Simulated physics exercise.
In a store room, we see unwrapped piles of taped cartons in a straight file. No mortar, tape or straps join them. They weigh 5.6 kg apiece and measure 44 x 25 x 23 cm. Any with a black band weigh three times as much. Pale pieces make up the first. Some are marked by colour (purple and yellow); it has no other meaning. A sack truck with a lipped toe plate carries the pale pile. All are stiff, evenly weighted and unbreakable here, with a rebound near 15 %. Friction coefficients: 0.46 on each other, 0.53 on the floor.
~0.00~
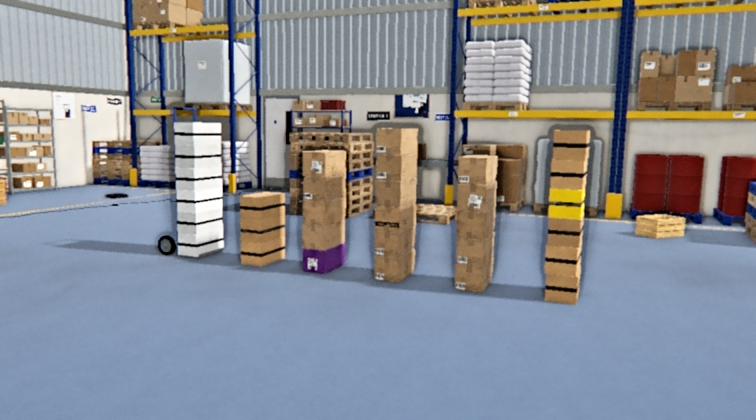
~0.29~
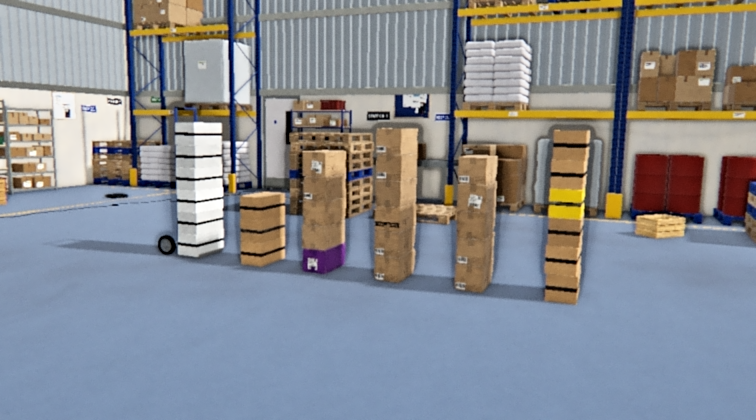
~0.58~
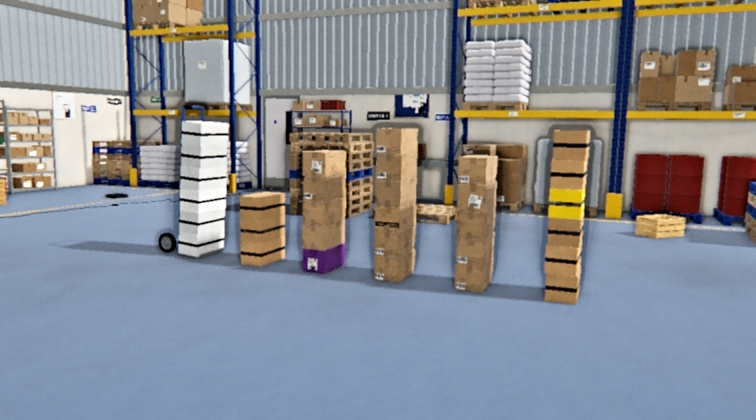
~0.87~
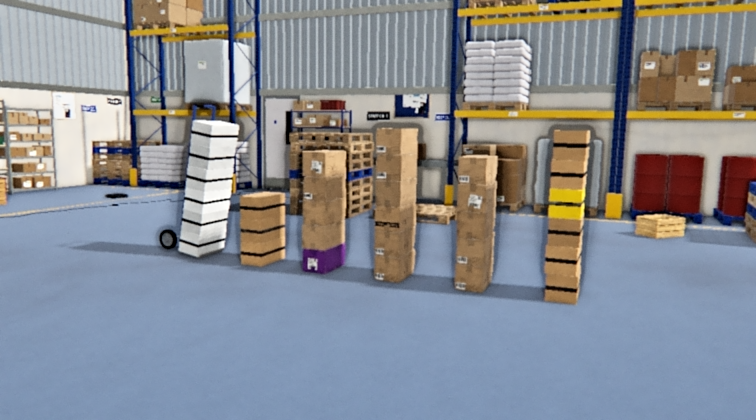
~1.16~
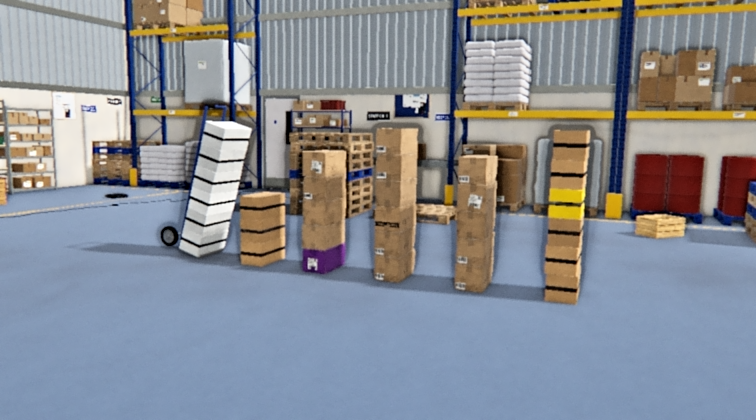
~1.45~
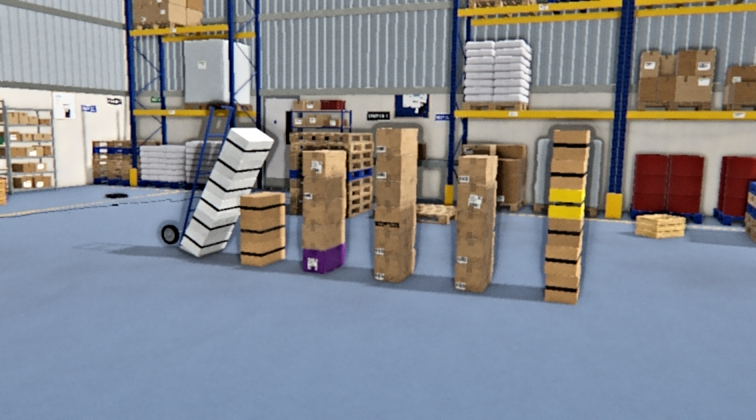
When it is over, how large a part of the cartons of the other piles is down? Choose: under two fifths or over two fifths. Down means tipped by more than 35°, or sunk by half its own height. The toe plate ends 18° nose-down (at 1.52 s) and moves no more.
The part is over two fifths.
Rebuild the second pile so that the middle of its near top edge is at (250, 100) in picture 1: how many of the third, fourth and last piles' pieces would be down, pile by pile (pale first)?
Then third 5, fourth 6, last 6.
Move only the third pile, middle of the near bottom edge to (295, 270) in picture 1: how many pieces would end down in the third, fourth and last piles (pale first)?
Then third 5, fourth 6, last 6.
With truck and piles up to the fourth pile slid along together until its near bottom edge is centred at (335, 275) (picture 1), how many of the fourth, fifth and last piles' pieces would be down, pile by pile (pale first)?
Then fourth 6, fifth 0, last 0.
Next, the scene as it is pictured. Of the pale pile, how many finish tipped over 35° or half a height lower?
The count is 6.
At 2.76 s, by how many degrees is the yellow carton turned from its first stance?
Roughly 0°.
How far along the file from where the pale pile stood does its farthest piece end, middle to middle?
Roughly 170 cm along.
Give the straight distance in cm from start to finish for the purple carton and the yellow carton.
About: Purple 10, yellow 130.
After 1.98 s, 6 of the pale pile down; none of the 25 other cartons down, 8 disturbed; purple carton leaning 7°.
After 2.76 s, 6 of the pale pile down; 9 of the 25 other cartons down; purple carton shifted 6 cm.
After 5.04 s, 6 of the pale pile down; 23 of the 25 other cartons down; yellow carton leaning 44°, 15 cm lower; purple carton shifted 6 cm.
At rest (6.4 s), 6 of the pale pile down; 23 of the 25 other cartons down; yellow carton on its side; purple carton shifted 6 cm. That is 92 per cent. As the last picture would show them, middles, yellow carton near (709, 297), purple carton near (331, 257).
